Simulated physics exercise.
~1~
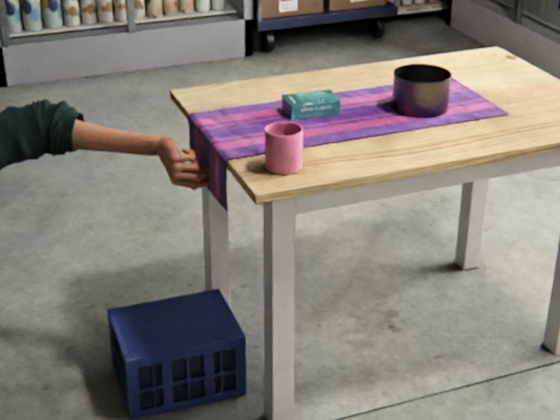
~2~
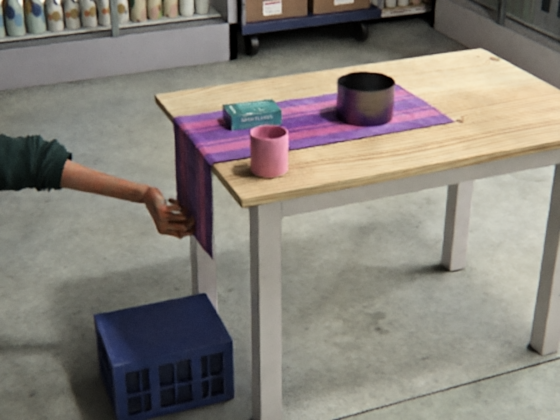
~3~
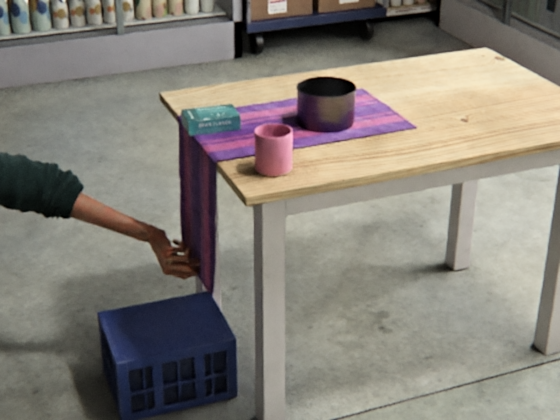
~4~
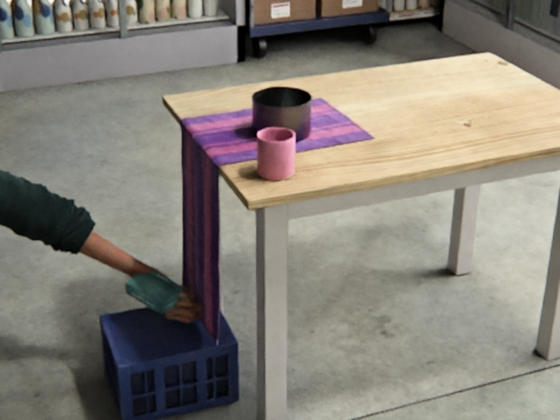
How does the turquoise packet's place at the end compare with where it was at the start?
At the start the turquoise packet sits on the purple cloth on top of the table, to the left of the pot. By the end it is off the table's left end, down beside the hand and just above the blue crate.
